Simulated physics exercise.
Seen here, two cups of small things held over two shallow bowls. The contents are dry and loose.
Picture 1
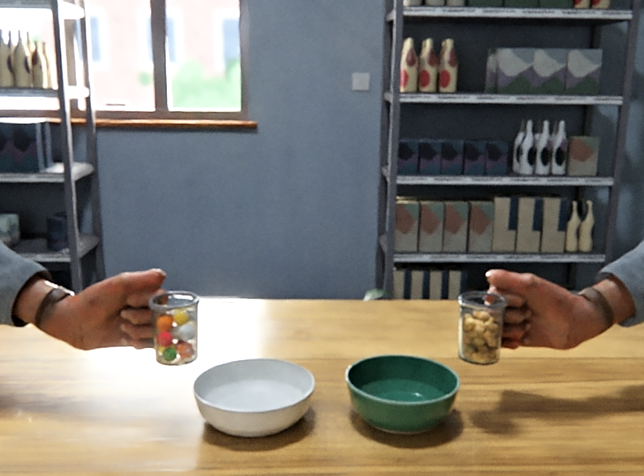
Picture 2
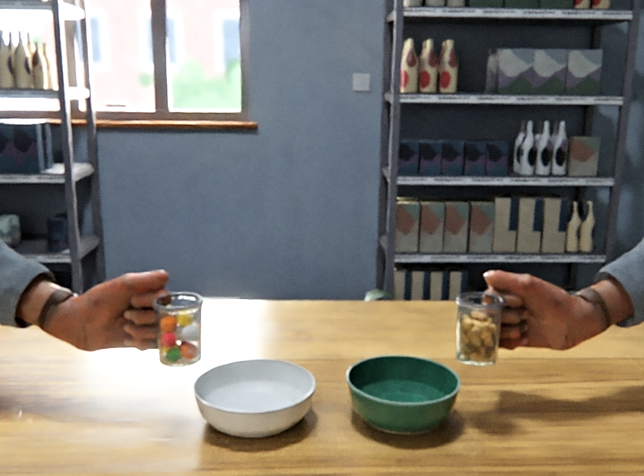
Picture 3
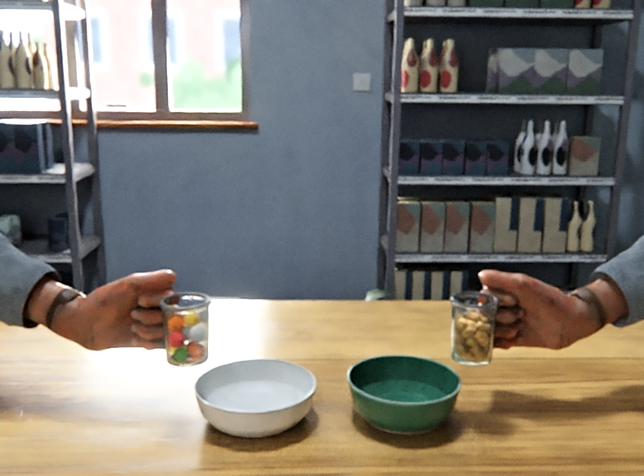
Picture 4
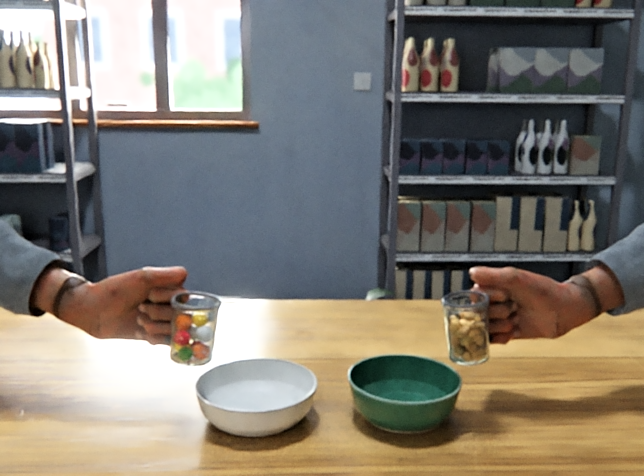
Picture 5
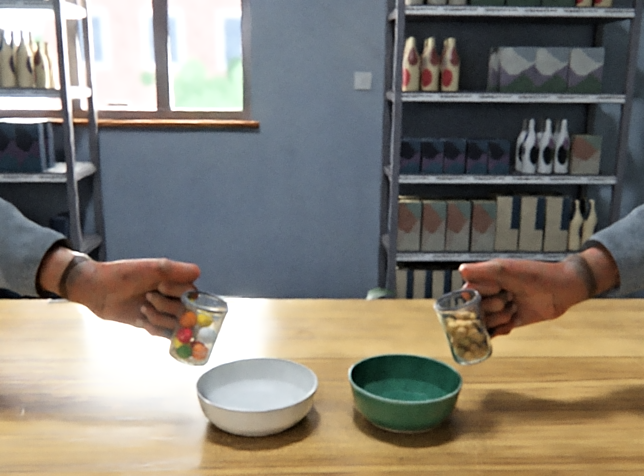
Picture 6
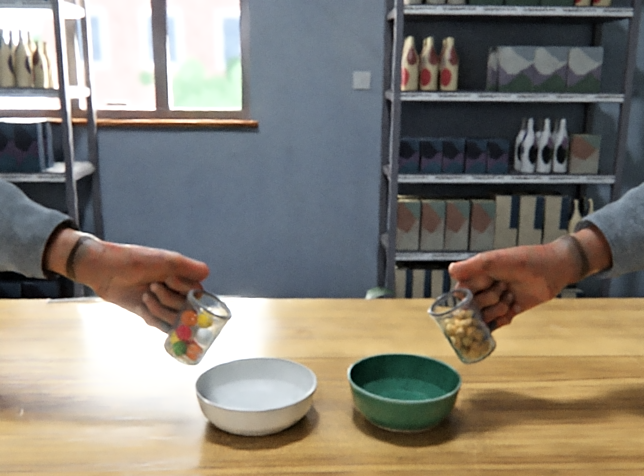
We see two hands holding clear cups, one of colourful round pieces at left and one of tan pieces at right, above a white bowl and a green bowl; the hands move inward, then tilt the cups toward each other.
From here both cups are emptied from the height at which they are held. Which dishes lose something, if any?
On the left the dish holds every piece, on the right it holds every piece.
Then, 0.51 s on from there, left, the whole lot still in the cup; right, the whole lot still in the cup.
Then, 0.96 s on from there, left, the bulk still in the cup, a little in the dish, a little in the air; right, all but a few still in the cup, a little in the air.
Then, 1.34 s on from there, left, the whole lot in the dish; right, the whole lot in the dish.
In the end, left, the whole lot in the dish, none at all outside the dish; right, the whole lot in the dish, none at all outside the dish.
